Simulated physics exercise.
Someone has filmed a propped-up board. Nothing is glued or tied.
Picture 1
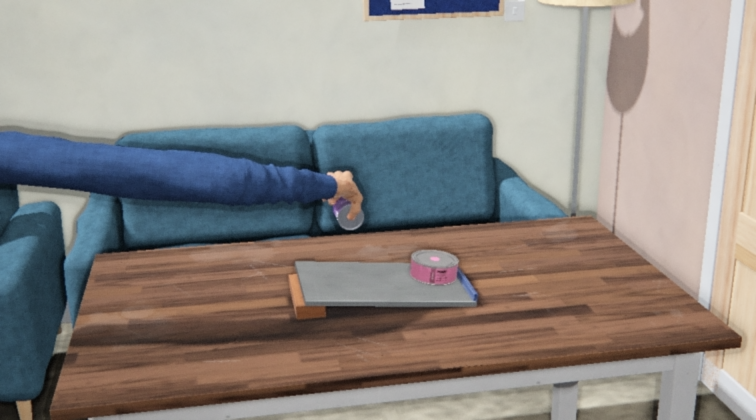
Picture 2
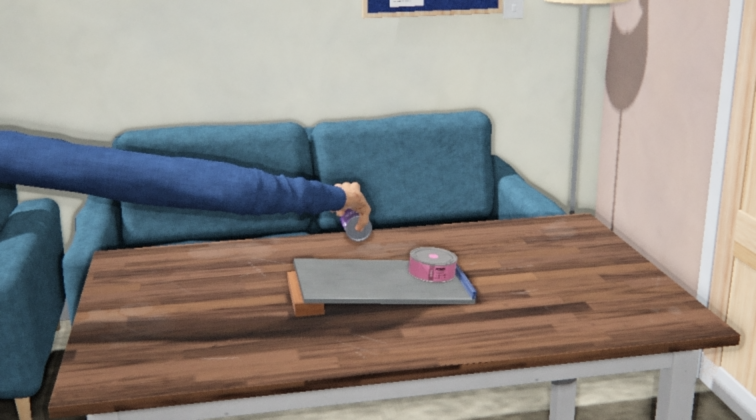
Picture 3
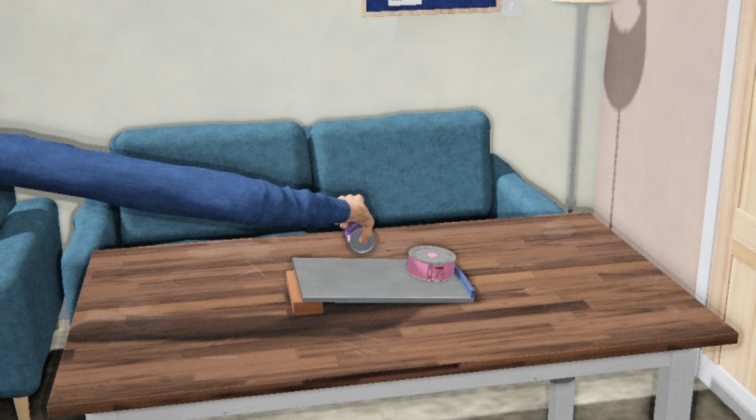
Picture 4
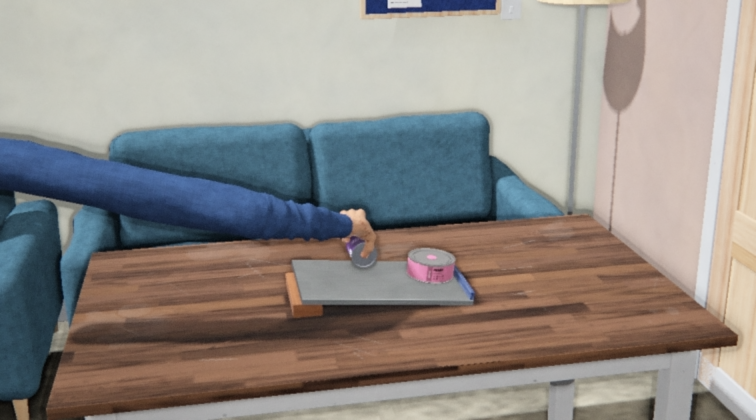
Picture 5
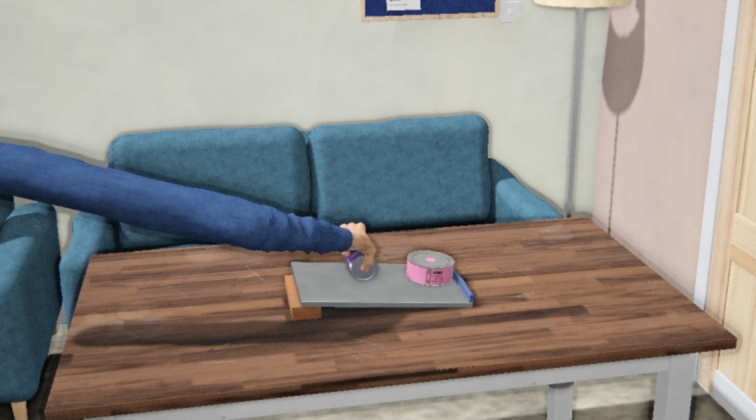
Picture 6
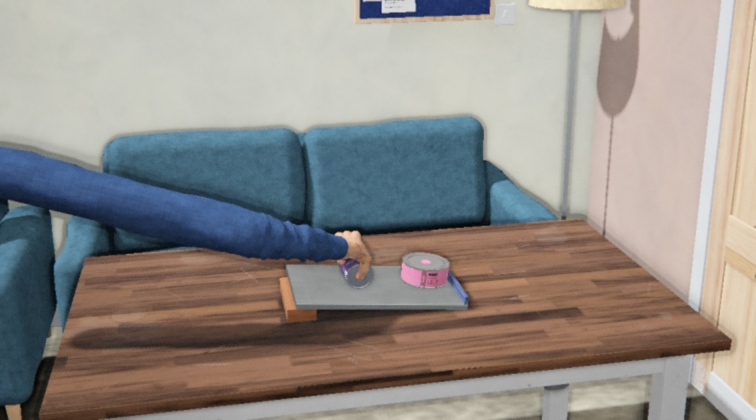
An arm in a blue sleeve reaches in from the left over a dark wooden table, seen from slightly above, with teal sofas and a pale wall behind. On the table, a grey board rests on an orange block at its left, with a pink tub and something blue at its right. The hand lowers a small purple tin onto the board's middle and keeps hold, while the view shifts very slightly.
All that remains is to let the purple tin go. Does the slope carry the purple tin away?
It slides or rolls down.
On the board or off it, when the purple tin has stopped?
It stops on the board.
Then, 0.40 s on from there, purple tin shifted a little near (366, 272).
Then, 0.60 s on from there, purple tin shifted about its own width near (383, 272).
Then, 0.70 s on from there, purple tin shifted about its own width near (393, 272).
In the end, moved from the start, purple tin; pink tub unmoved. At the end, from the last picture's camera, purple tin near (396, 272). The purple tin runs down the board.
